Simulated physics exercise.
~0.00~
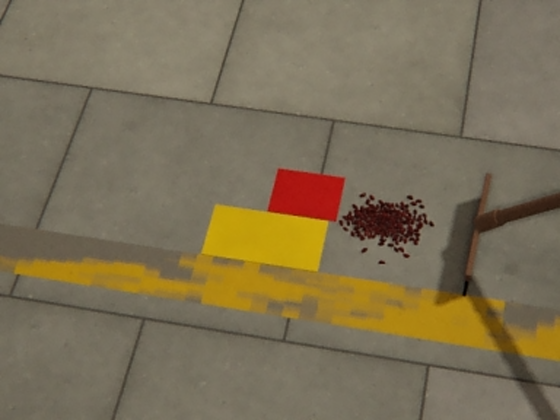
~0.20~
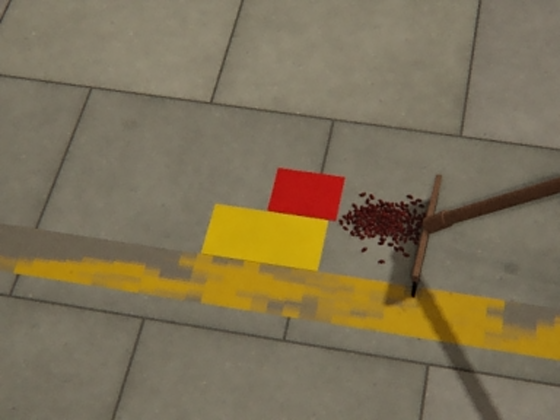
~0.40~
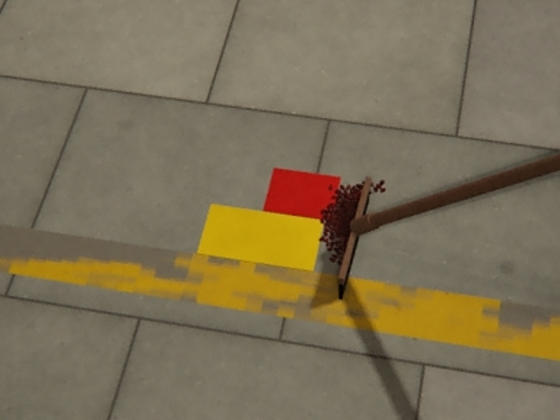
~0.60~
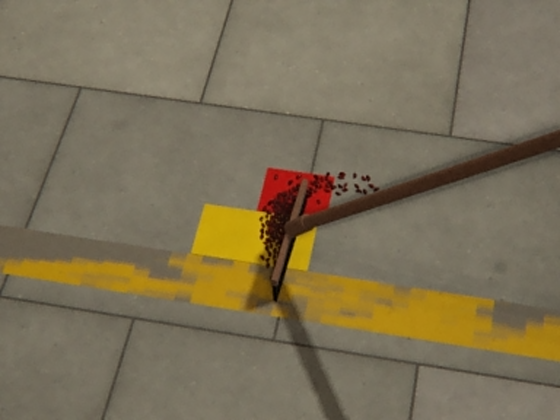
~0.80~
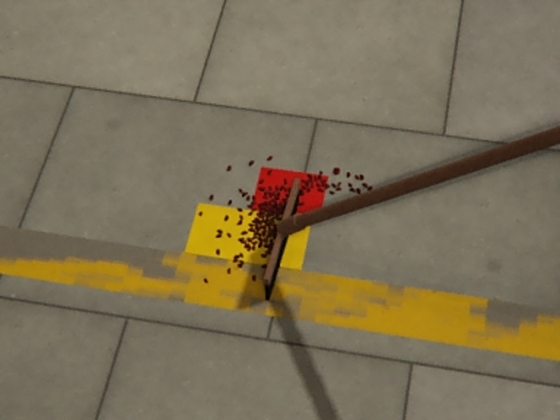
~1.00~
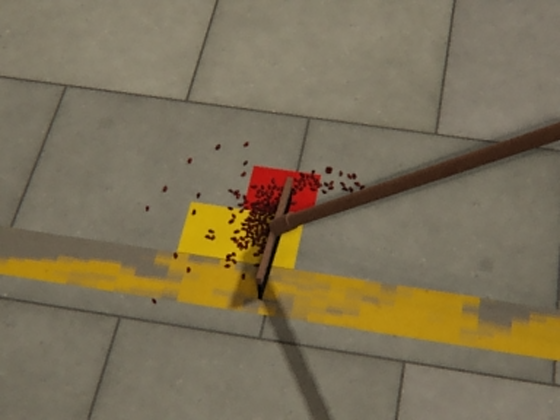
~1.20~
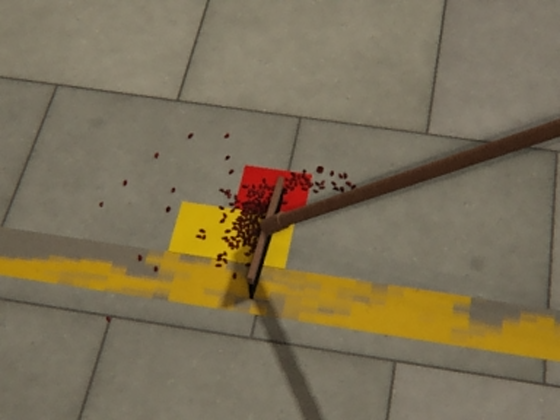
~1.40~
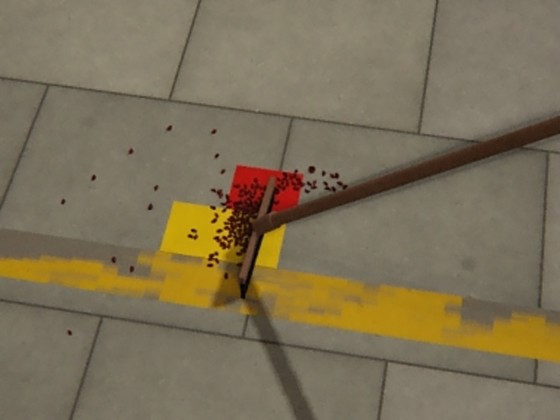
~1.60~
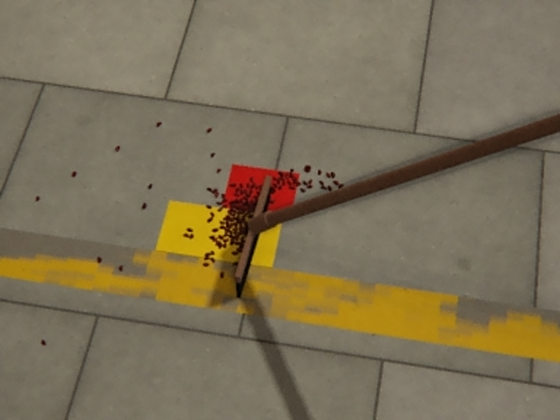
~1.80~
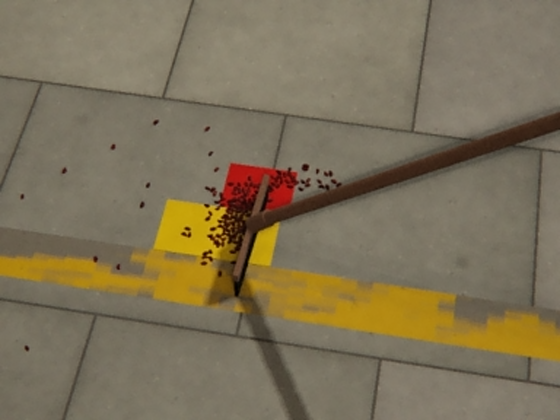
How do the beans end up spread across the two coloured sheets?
Both sheets end up with a good share of the beans, as a sizeable part of the pile lies on the red one and another sizeable part on the yellow one.
A long-handled squeegee pushes dark red beans left onto red and yellow sheets, scattering some beyond.
